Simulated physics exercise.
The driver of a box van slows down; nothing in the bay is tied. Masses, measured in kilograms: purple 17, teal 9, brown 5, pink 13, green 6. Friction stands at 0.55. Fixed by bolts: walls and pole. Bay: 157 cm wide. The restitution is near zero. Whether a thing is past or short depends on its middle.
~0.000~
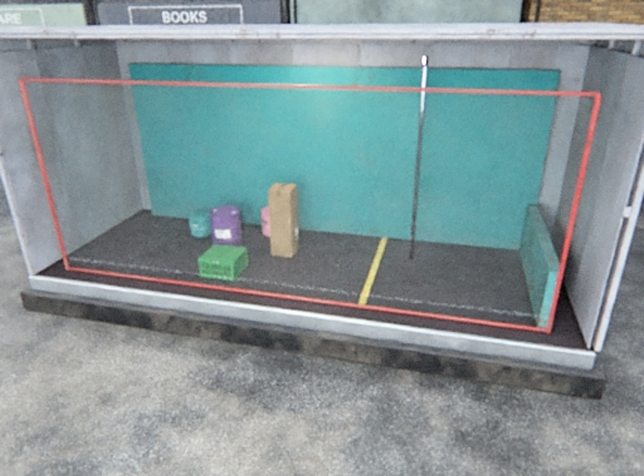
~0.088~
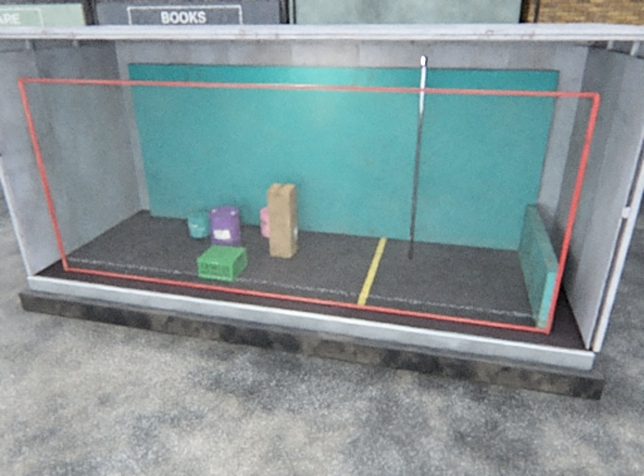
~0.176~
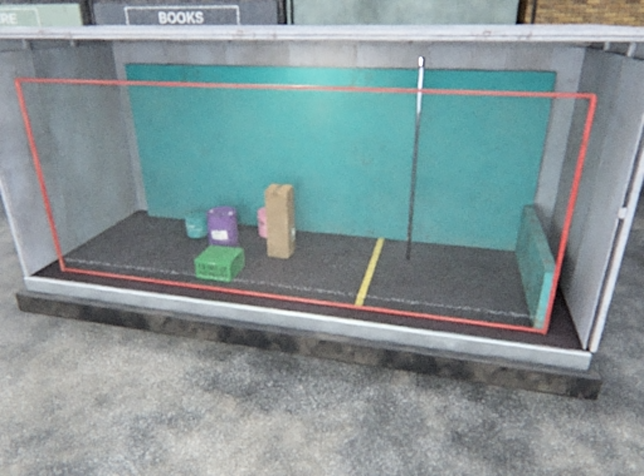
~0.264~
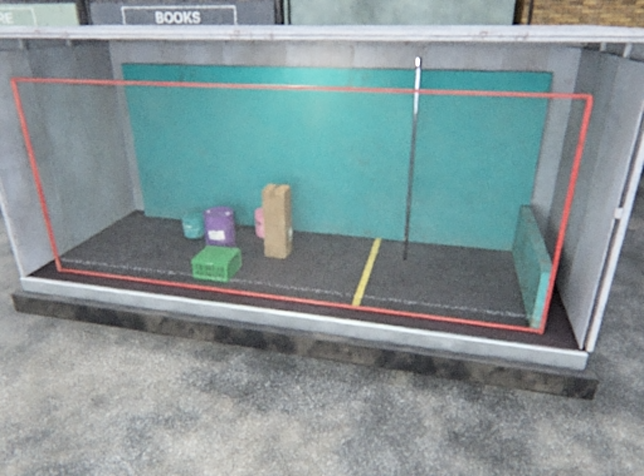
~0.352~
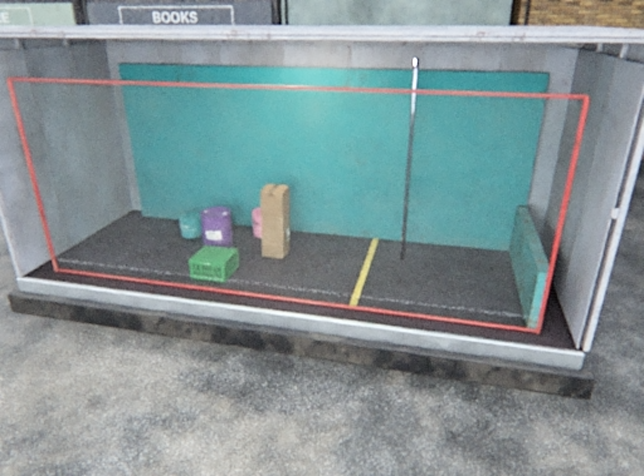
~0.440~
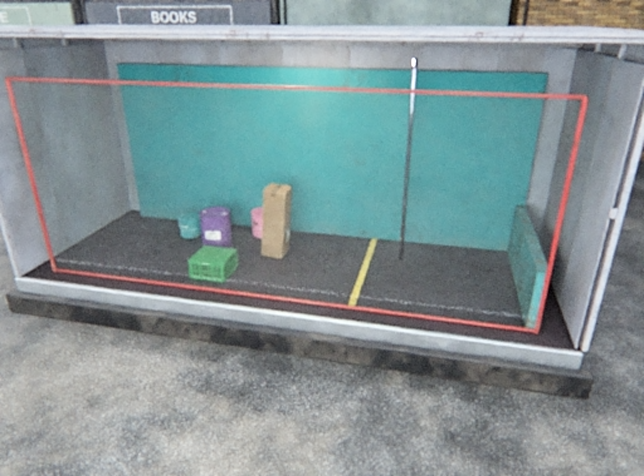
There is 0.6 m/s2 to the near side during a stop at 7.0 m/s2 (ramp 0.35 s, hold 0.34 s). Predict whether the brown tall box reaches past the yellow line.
Prediction: Short of the line.
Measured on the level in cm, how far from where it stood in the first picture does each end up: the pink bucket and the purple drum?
Lab note: Pink bucket close to 25, purple drum close to 25.
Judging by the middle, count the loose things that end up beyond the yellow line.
0.
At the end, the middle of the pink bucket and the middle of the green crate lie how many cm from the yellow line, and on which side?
Pink bucket: 110 cm short; green crate: 120 cm short.
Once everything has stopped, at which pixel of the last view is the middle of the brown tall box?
Look roughly at (350, 252) in the final picture.
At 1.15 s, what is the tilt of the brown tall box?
Roughly 90°.
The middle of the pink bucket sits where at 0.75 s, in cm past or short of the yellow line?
Measured short of the mark: Approx. 120 cm.
After 0.75 s the brown tall box is 63 cm short of the yellow line, tilted 55°, near (308, 231) in the last picture's view; the green crate 136 cm short of the yellow line, tilted 0°.
After 1.15 s the brown tall box is 18 cm short of the yellow line, tilted 90°, near (350, 252) in the last picture's view; the green crate 124 cm short of the yellow line, tilted 0°.
After 1.65 s the brown tall box is 18 cm short of the yellow line, tilted 90°, near (350, 252) in the last picture's view.
When all is still (1.9 s), purple drum stops short of the yellow line; teal bucket stops short of the yellow line; brown tall box stops short of the yellow line; pink bucket stops short of the yellow line; green crate stops short of the yellow line.
